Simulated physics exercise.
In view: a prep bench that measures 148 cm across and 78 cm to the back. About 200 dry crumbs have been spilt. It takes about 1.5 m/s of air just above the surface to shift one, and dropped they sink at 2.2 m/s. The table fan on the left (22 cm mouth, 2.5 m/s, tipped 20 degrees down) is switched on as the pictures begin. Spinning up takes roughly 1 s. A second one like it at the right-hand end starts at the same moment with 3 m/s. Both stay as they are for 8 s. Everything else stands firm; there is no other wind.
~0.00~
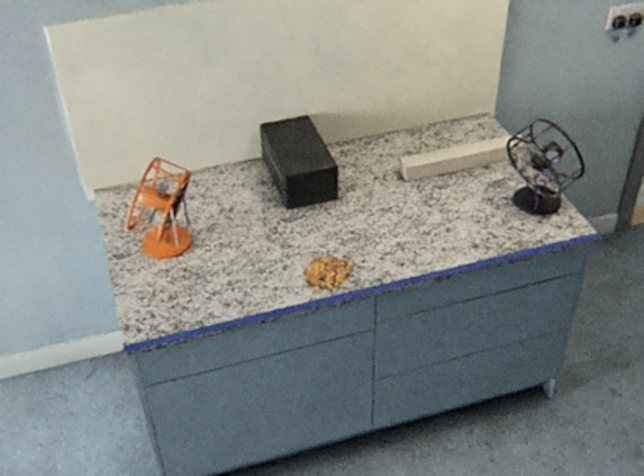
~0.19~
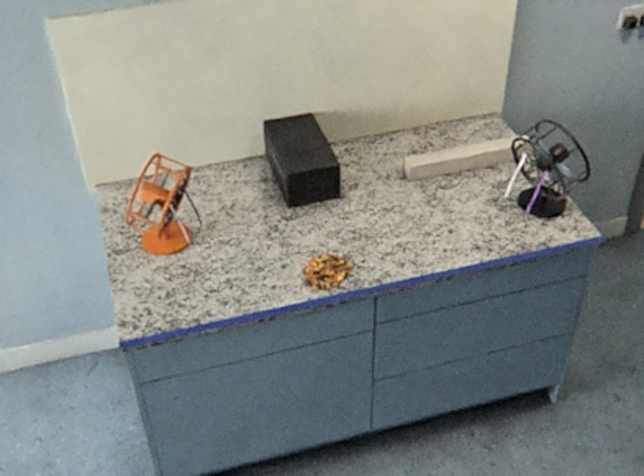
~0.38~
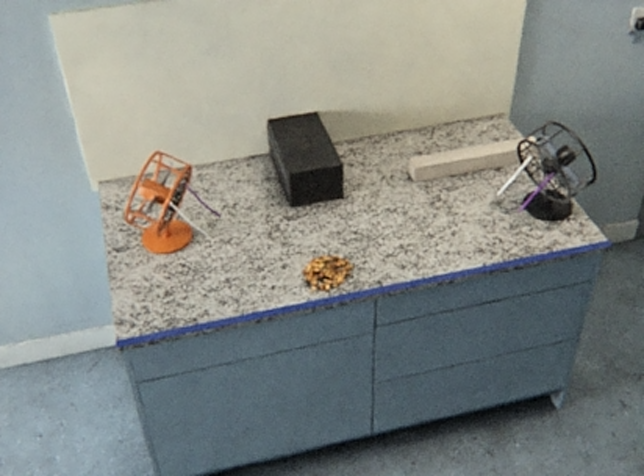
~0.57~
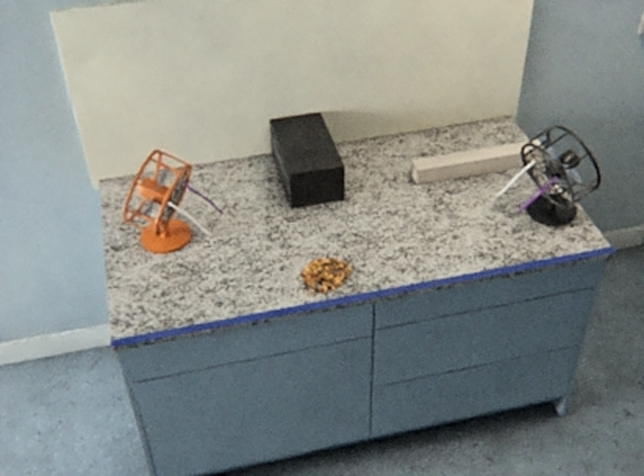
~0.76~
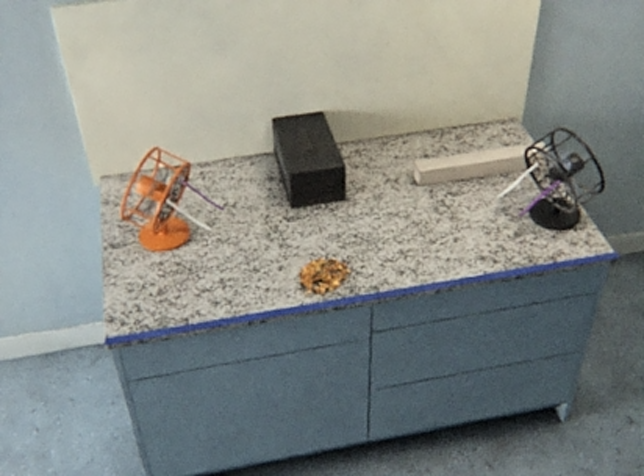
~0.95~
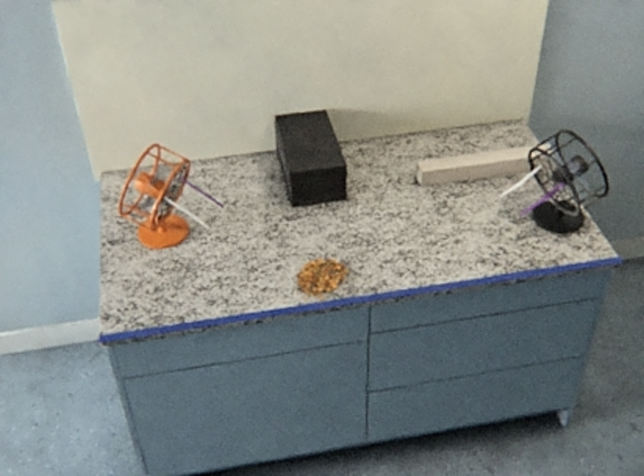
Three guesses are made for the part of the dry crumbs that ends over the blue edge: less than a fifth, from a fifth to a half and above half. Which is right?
Of the dry crumbs, more than half end over the blue edge.
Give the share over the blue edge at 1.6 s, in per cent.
Some 80 per cent.
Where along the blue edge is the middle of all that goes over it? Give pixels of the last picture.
Around (310, 311).
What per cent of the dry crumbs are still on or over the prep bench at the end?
Near 0 %.
After 1.6 s, 78 % are over the blue edge; the middle of those left on the top is near (314, 272); 57 % are gone or lie where they will stay.
After 2.6 s, 99 % are over the blue edge; 96 % are gone or lie where they will stay.
After 4.4 s, 100 % are over the blue edge; 100 % are gone or lie where they will stay.
After 8.0 s, at the end, 100 % are over the blue edge.
